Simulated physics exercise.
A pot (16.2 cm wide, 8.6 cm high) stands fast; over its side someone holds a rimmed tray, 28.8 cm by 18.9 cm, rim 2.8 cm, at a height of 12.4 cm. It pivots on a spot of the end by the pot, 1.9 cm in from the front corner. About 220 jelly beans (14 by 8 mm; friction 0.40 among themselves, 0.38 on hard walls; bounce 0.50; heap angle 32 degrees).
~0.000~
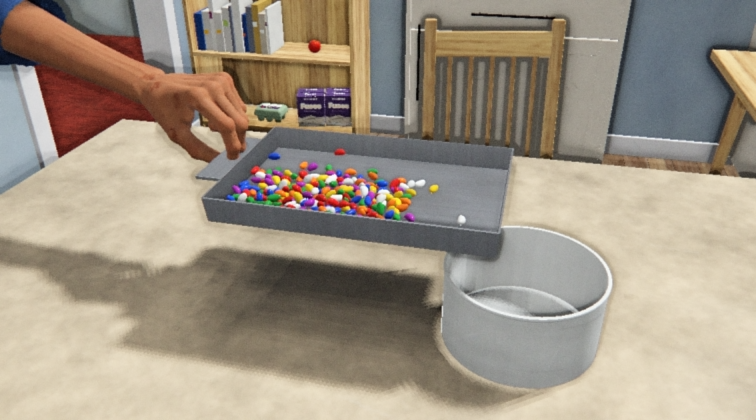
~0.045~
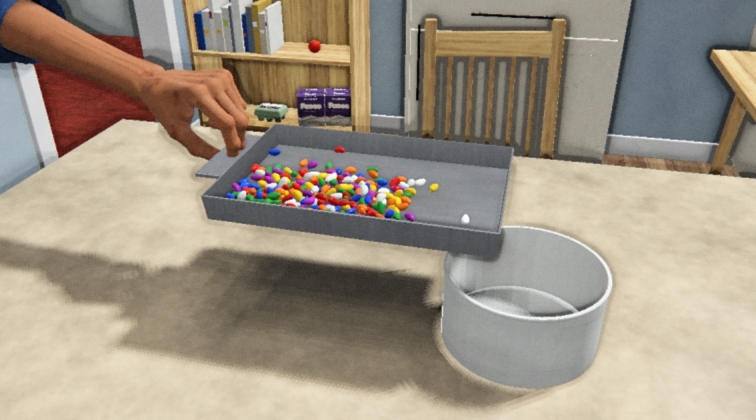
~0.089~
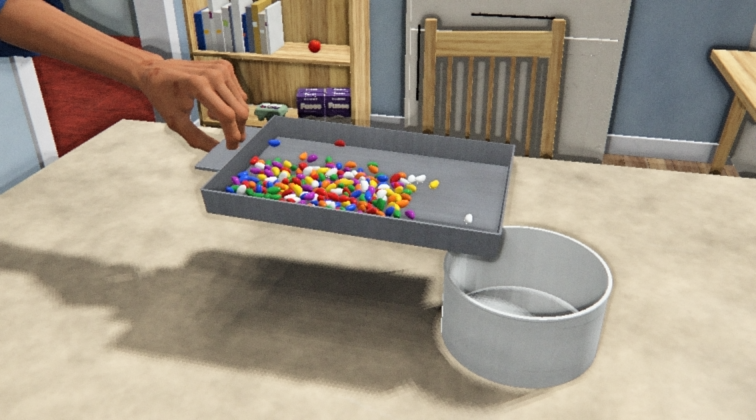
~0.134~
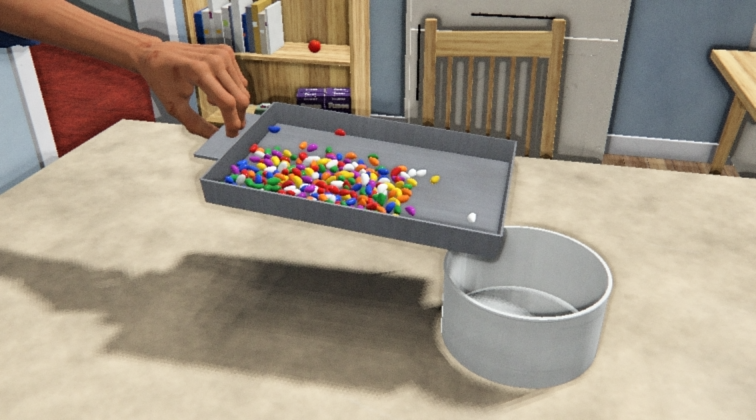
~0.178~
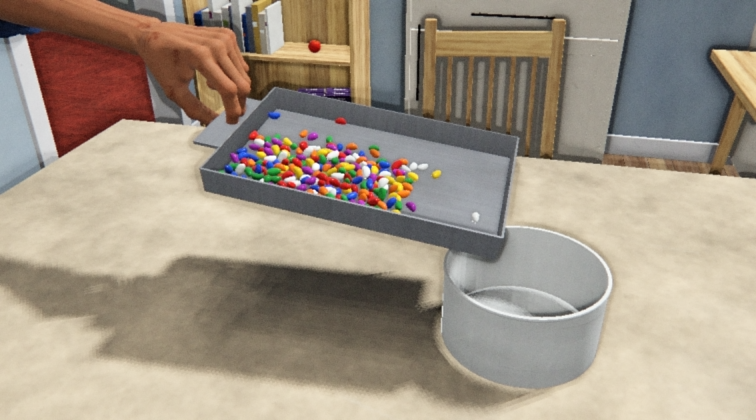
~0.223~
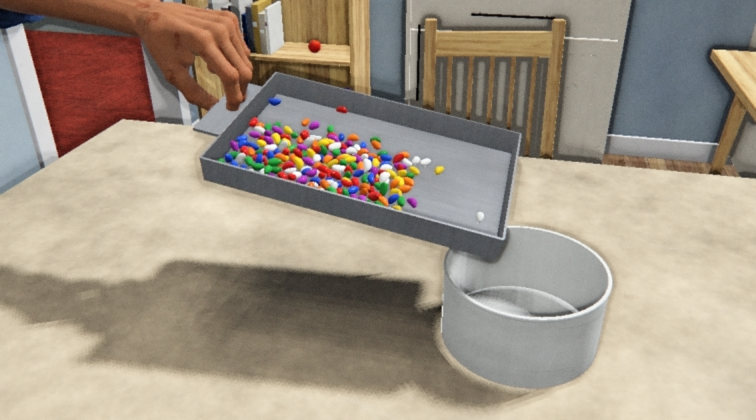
At first, a hand holds the left end of a shallow gray tray of colorful jelly beans, nearly level above a table beside a round, empty pot. The hand then raises that end steadily, so the tray slants down toward the pot, while the beans stay heaped mostly toward the left.
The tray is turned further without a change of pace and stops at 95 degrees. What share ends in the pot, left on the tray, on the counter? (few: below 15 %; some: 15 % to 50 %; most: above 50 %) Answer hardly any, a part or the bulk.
Pot the bulk, tray hardly any, counter a part.
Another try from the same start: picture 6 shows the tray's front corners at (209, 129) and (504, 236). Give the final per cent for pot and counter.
Pot 85, counter 10.
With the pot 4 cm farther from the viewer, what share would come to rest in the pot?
Then about 0 per cent.
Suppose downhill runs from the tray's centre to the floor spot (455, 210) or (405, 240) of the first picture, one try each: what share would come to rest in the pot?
About 80 and 30 per cent.
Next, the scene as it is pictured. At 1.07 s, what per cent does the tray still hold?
Roughly 75 per cent.
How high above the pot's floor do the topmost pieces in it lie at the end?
About 2.5 cm.
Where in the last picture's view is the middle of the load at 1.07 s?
Around (512, 235).
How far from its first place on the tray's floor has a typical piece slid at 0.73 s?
Some 9 cm.
After 0.73 s, tilt 52 degrees; the tray holds 100 %, the pot 0 %.
Then, at 1.07 s, tilt 78 degrees; the tray holds 75 %, the pot 15 %.
Then, at 1.50 s, tilt 95 degrees; the tray holds 15 %, the pot 60 %.
In the end, at 2.5 s, pot 70 %, tray 5 %, counter 25 %.
